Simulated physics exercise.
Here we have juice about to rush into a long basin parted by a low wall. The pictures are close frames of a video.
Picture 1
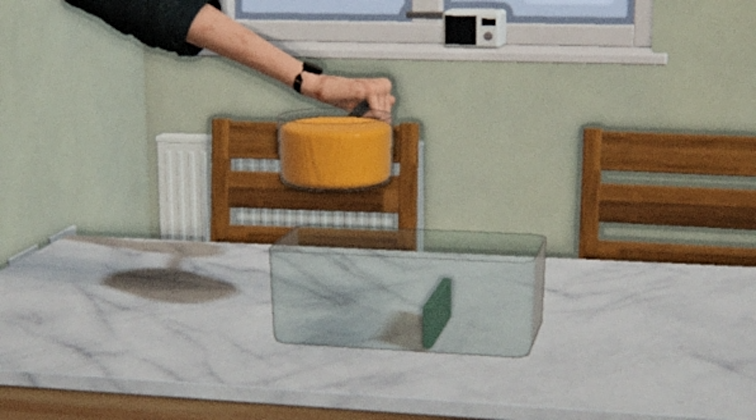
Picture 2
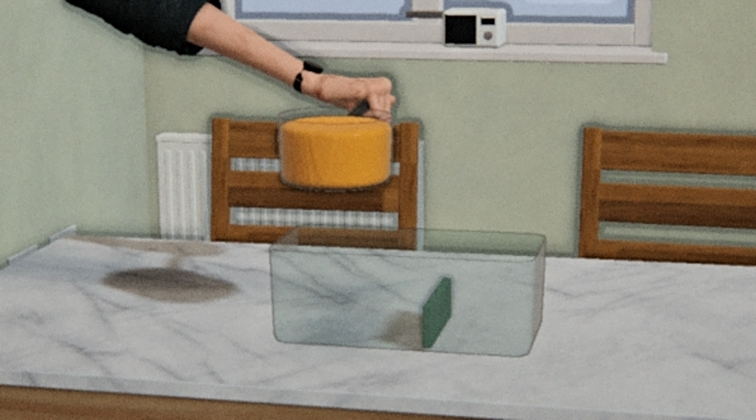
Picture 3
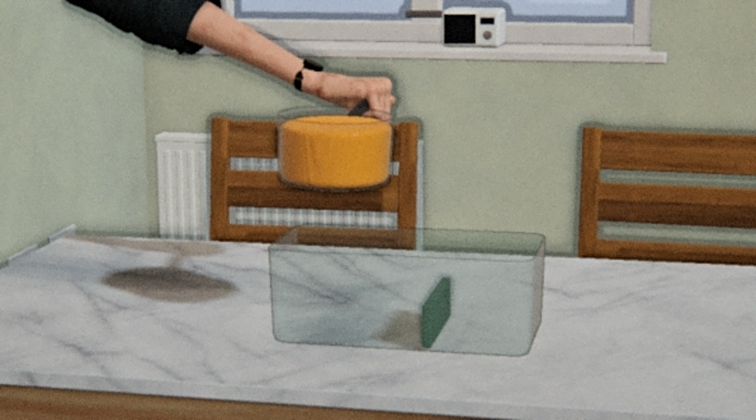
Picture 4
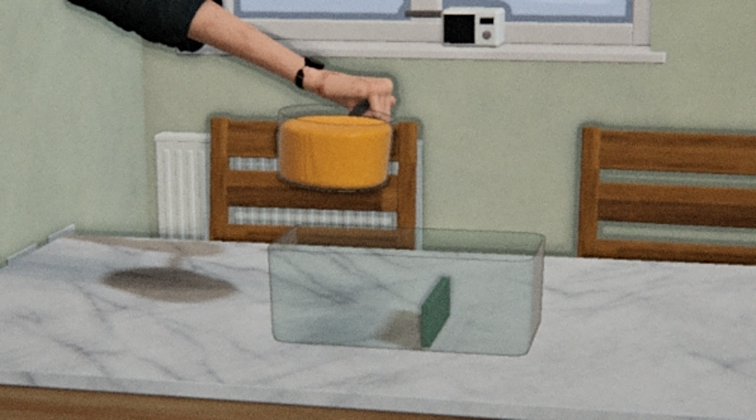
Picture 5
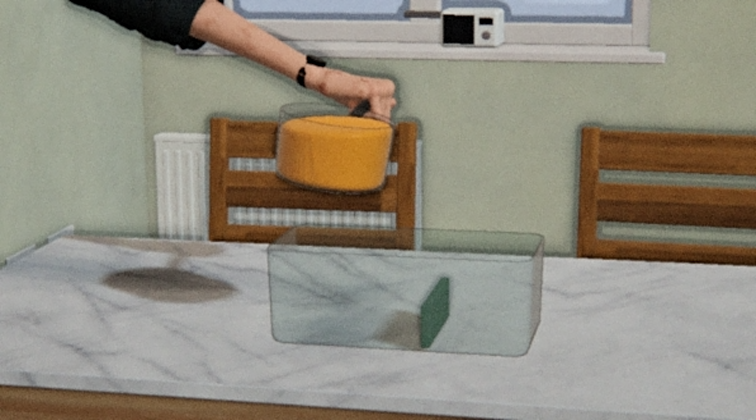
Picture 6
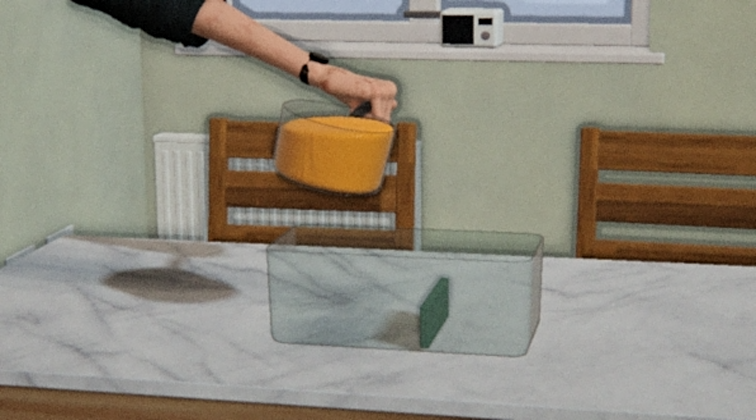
A hand slowly tilts a clear container of orange juice slightly rightward above a long basin.
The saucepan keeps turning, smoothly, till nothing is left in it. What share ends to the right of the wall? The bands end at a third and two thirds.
It comes to from a third to two thirds.
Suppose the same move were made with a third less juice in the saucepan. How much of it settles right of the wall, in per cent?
About 35 per cent.
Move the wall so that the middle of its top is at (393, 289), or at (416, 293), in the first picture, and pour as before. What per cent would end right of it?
First some 95, then 75 per cent.
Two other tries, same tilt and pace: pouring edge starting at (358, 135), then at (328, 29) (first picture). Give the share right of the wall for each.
Roughly 5 per cent, and 5 per cent.
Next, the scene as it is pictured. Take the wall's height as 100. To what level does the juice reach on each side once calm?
The left part 30 per cent, the right part 60.
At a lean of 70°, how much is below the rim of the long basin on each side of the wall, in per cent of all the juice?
The left part 0 per cent, the right part 10.
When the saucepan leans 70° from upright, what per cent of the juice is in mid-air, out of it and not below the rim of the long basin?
About 30 per cent.
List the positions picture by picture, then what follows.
In the first picture, tilt 0°; pouring edge (391, 119); surface from (284, 124) to (391, 127); the long basin's rim runs from (284, 238) to (540, 250); the wall's top is at (438, 293).
In the second picture, tilt 1°; pouring edge (391, 119); surface from (284, 123) to (391, 127).
In the third picture, tilt 2°; pouring edge (392, 120); surface from (283, 122) to (390, 127).
In the fourth picture, tilt 5°; pouring edge (392, 123); surface from (284, 122) to (391, 127).
In the fifth picture, tilt 8°; pouring edge (393, 127); surface from (284, 123) to (392, 128).
In the sixth picture, tilt 13°; pouring edge (394, 132); surface from (284, 124) to (393, 129).
A moment on, the saucepan is tipped part way and 58 per cent is still to pour, 2 is left of the wall and 12 right of it.
Next, the saucepan is tipped right over and 11 per cent is still to pour, 24 is left of the wall and 57 right of it.
Then the saucepan is tipped right over and 1 per cent is still to pour, 41 is left of the wall and 57 right of it.
Later the saucepan is tipped right over and 0 per cent is still to pour, 42 is left of the wall and 57 right of it.
In the end 42 per cent lies left of the wall, 57 right of it and 1 outside.
